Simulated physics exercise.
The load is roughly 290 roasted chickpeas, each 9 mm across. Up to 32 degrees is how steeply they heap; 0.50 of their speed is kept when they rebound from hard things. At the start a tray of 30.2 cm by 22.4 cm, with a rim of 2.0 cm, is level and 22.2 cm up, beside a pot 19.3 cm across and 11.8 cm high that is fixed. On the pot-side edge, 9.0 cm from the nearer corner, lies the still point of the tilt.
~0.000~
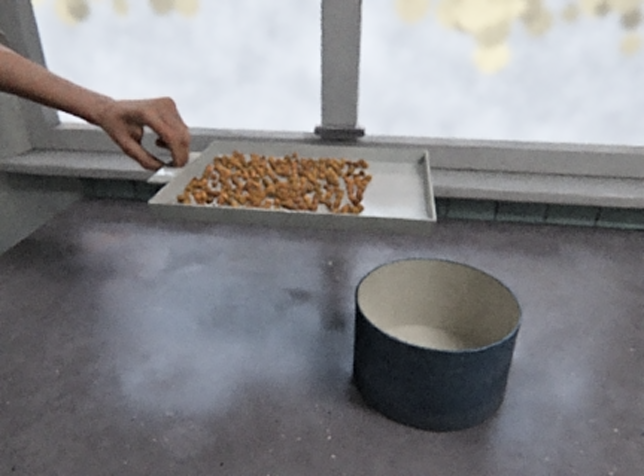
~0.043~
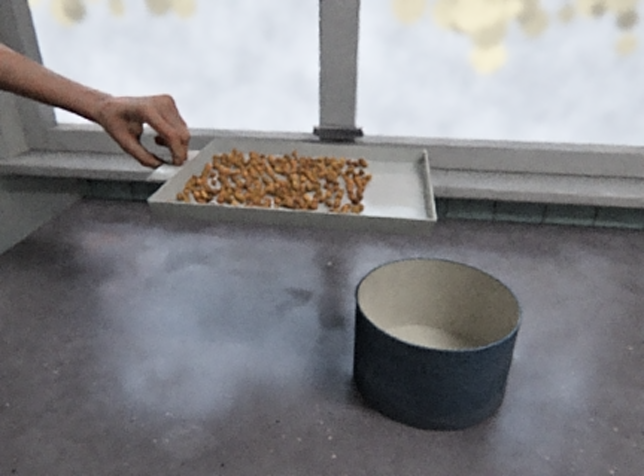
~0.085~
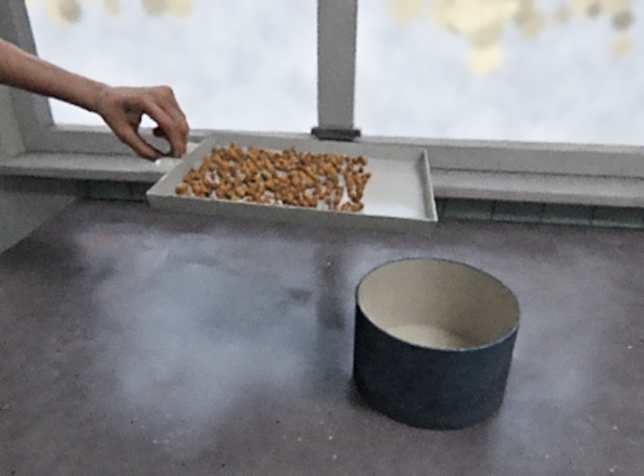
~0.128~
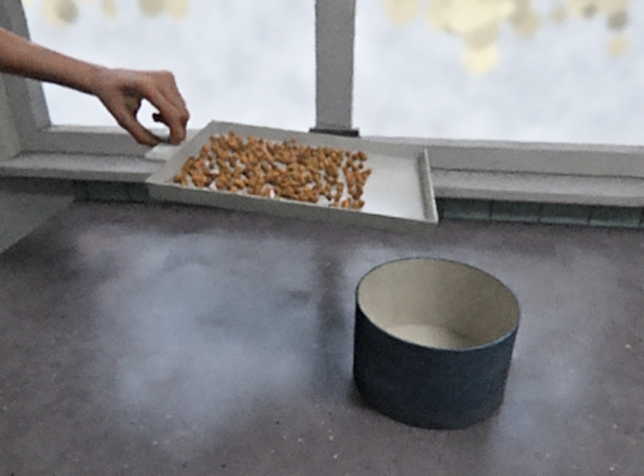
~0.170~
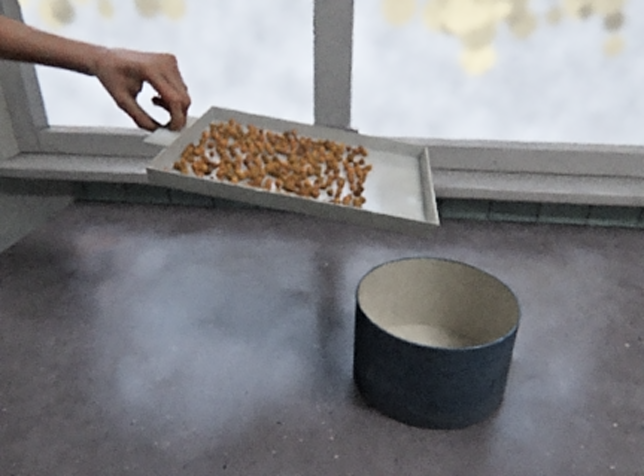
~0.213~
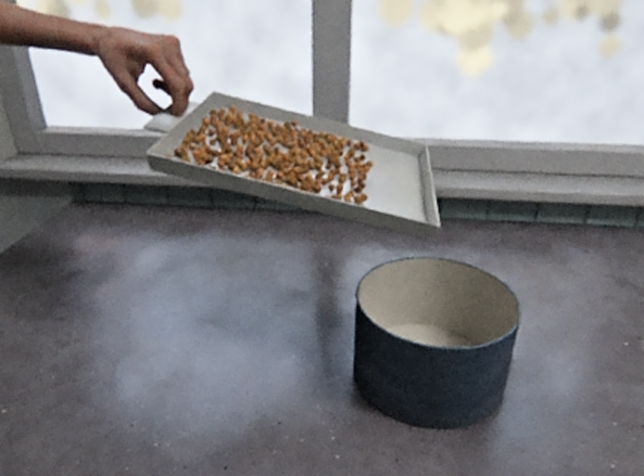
On a dark, mottled countertop beside a window, a hand at the left holds a pale, shallow tray of roasted chickpeas level, behind a dark blue pot. The hand then rises, lifting the tray's left side so it slants down toward the right, while the chickpeas stay spread across its surface.
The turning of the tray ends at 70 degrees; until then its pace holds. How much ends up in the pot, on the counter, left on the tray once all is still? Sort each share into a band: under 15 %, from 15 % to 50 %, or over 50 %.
Pot: From 15 % to 50 %; counter: Under 15 %; tray: Over 50 %.
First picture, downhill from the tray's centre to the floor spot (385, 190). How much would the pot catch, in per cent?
20 %.
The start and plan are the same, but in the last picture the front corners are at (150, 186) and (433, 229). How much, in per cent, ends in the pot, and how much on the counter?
That works out as pot 15 and counter 0.
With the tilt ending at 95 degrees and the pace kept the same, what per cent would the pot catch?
Around 90 %, I reckon.
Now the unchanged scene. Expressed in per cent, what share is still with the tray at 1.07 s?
Roughly 60 per cent.
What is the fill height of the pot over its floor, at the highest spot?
Some 2.0 cm up.
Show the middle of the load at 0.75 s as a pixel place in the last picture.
Load centre est.: (422, 190) px.
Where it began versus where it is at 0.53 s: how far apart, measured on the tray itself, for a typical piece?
Displacement on the tray: About 6 cm.
Then, at 0.53 s, tilt 41 degrees; the tray holds 100 %, the pot 0 %.
Then, at 0.75 s, tilt 60 degrees; the tray holds 95 %, the pot 0 %.
After 1.07 s, tilt 70 degrees; the tray holds 60 %, the pot 35 %.
At rest (1.9 s), pot 40 %, counter 5 %, tray 60 %.
